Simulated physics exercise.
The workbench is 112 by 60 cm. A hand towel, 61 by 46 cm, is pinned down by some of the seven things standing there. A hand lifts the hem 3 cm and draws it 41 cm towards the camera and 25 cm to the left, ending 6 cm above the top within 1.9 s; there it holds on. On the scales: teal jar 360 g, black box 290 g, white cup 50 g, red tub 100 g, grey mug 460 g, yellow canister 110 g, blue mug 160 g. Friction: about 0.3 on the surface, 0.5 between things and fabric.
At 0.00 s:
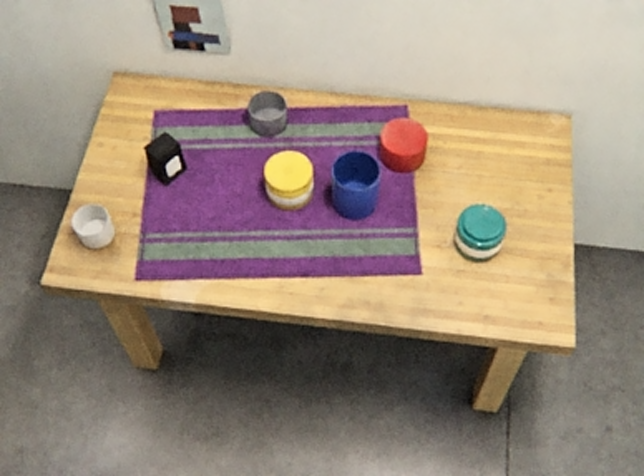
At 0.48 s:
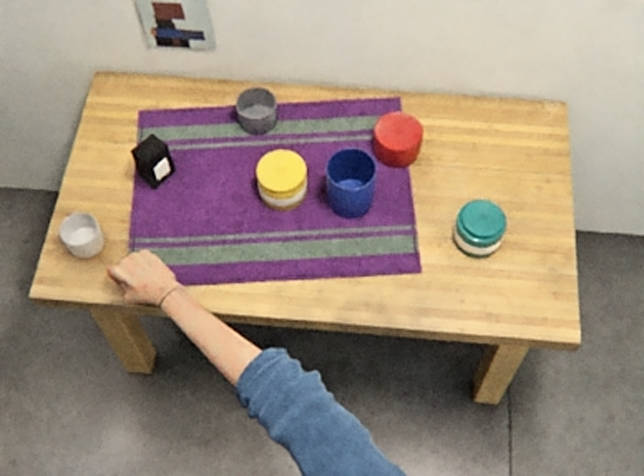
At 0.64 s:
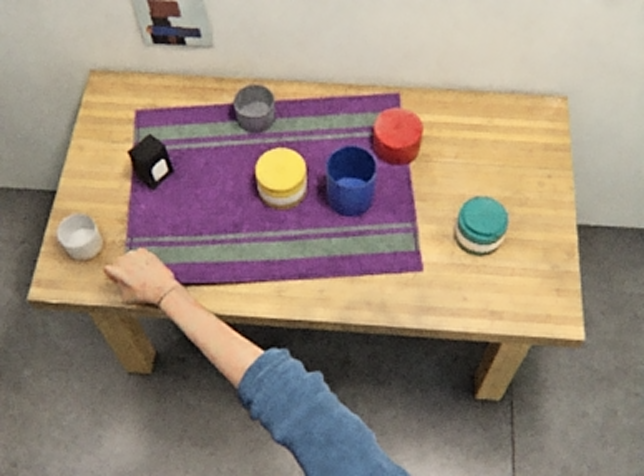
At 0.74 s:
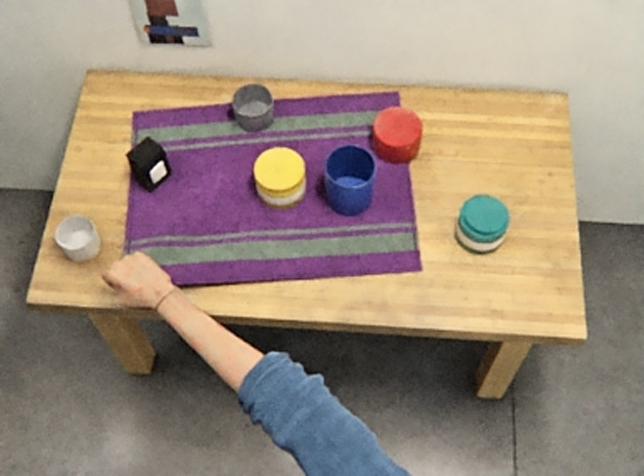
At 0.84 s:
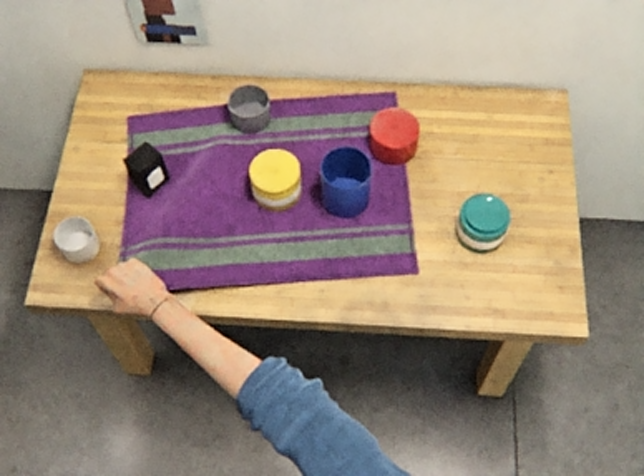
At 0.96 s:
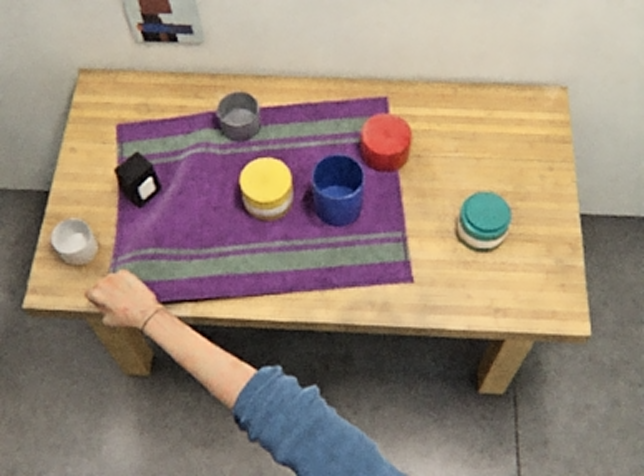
A wooden workbench against a pale wall is seen from above and in front, the view shifting slightly early on. A purple towel with grey-green stripes lies under a black box, grey mug, yellow canister, blue mug and red tub, with a white cup left and a teal jar right. A hand reaches in, grips the near left corner and drags the towel slightly leftward and nearer, its items shifting along.
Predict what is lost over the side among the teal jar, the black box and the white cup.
The teal jar stays on, the black box drops off, the white cup drops off.
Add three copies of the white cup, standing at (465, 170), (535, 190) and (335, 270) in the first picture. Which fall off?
In turn: Remains, stays up, goes over.
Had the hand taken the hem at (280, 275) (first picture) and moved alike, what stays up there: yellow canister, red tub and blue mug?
Then: Yellow canister falls off, red tub falls off, blue mug falls off.
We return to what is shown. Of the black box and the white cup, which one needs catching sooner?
The white one.
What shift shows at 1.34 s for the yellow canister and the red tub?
Yellow canister 15 cm, red tub 15 cm.
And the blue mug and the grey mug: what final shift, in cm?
Blue mug over the edge, grey mug 50 cm.
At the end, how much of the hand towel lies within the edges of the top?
About 15 per cent.
At 1.3 s, 85 % of the hand towel is still over the top; black box 16 cm off its start, white cup 4 cm off its start, grey mug 16 cm off its start.
At 1.7 s, 60 % of the hand towel is still over the top; black box 32 cm off its start, white cup over the edge, grey mug 31 cm off its start.
At 2.1 s, 25 % of the hand towel is still over the top; black box over the edge, white cup over the edge, blue mug over the edge.
At 2.5 s, 15 % of the hand towel is still over the top; black box over the edge, white cup over the edge, red tub over the edge.
At 4.1 s, 15 % of the hand towel is still over the top; black box over the edge, white cup over the edge, teal jar 0 cm off its start at (487, 211), red tub over the edge.
